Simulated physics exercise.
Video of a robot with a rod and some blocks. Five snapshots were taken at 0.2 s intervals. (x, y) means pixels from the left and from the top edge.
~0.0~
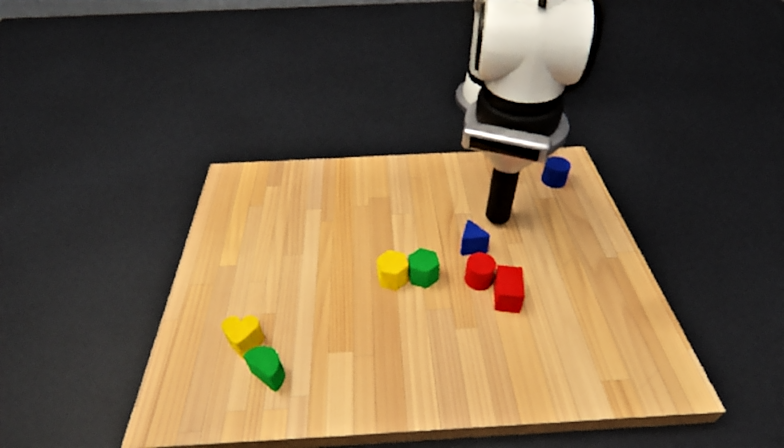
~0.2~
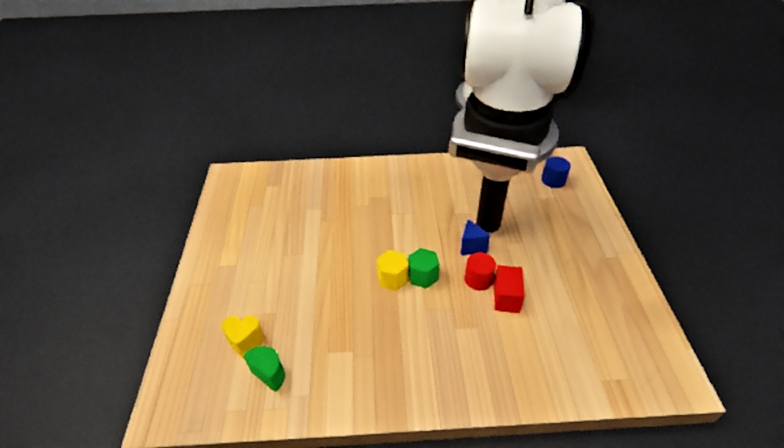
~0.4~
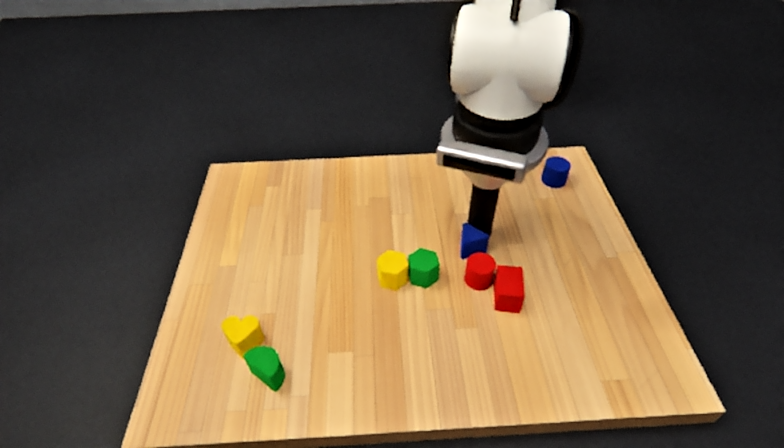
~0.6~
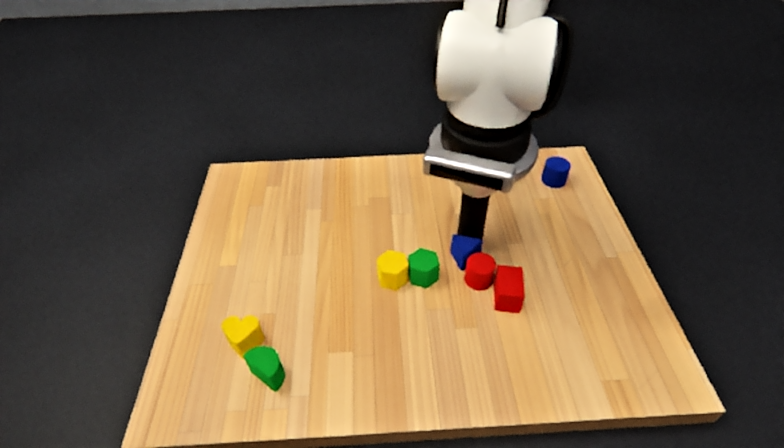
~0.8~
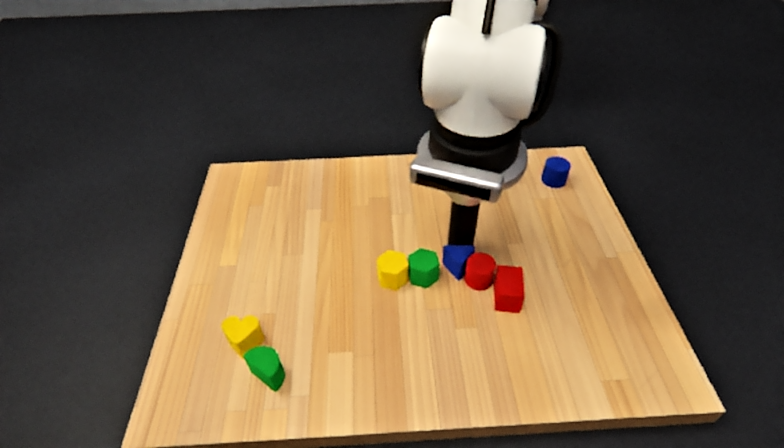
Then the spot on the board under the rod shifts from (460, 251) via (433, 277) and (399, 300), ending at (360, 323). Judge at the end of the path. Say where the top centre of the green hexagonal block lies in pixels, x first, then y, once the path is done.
Around (339, 289).
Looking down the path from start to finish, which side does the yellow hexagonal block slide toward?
Gets pushed right.
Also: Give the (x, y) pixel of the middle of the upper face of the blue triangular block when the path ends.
I'd expect the centre of its top face to be at (455, 271).
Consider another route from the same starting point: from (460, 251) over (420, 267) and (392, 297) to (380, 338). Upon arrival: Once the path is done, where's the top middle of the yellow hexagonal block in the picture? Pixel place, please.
At pixel (363, 274).
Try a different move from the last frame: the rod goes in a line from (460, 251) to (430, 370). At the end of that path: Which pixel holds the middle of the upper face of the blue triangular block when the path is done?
At roughly (424, 379).
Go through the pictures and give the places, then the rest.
Rod tip at (498, 216); block tops, yellow hexagonal block at (393, 261); green hexagonal block at (424, 259); blue triangular block at (474, 231); red cylinder at (482, 263), in the first frame.
Rod at (488, 224); blocks unchanged, in the second frame.
Rod at (479, 231); blue triangular block at (472, 233), in the third frame.
Rod at (470, 239); blue triangular block at (466, 242), in the fourth frame.
Rod at (460, 247); yellow hexagonal block at (393, 261); green hexagonal block at (424, 259); blue triangular block at (460, 251); red cylinder at (482, 263), in the fifth frame.
On the path given first. One third of the way, rod at (433, 272); yellow hexagonal block at (378, 264), turned 25° clockwise; green hexagonal block at (407, 270), turned 20° clockwise; blue triangular block at (455, 271), turned 40° anticlockwise.
Two thirds of the way, rod at (399, 296); yellow hexagonal block at (361, 262), turned 75° clockwise; green hexagonal block at (369, 285), turned 70° clockwise; blue triangular block at (455, 271), turned 45° anticlockwise.
At the end, rod at (360, 319); yellow hexagonal block at (360, 262), turned 75° clockwise; green hexagonal block at (339, 289), turned 115° clockwise; blue triangular block at (455, 271), turned 45° anticlockwise; red cylinder in place.
